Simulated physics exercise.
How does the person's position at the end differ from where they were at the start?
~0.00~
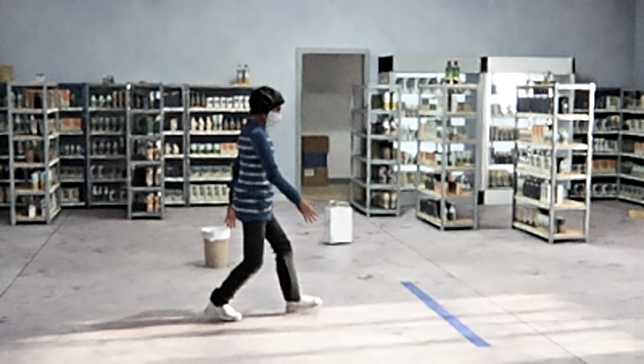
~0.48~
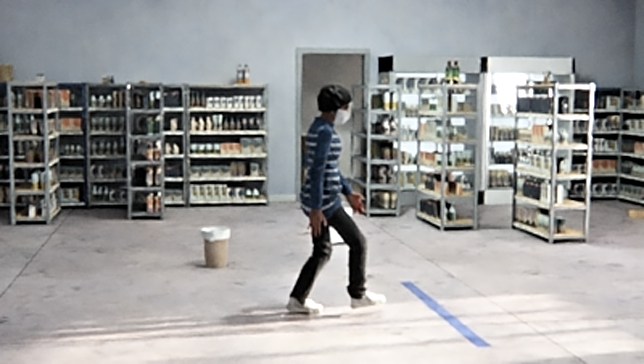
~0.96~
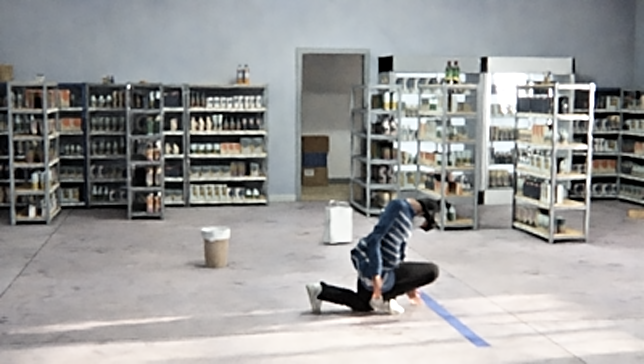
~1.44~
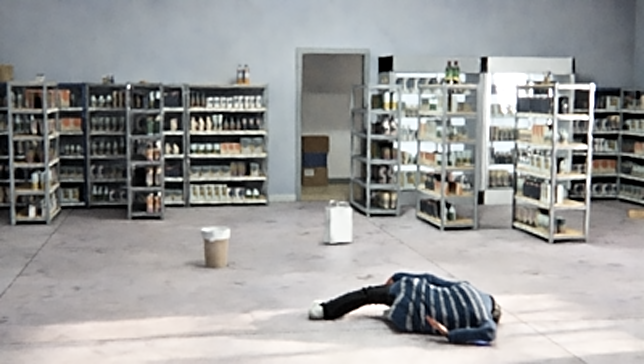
At the start the person was upright and walking, well to the left of the blue tape. By the end they were lying on the floor farther right and nearer the viewer, with their head beyond the tape.
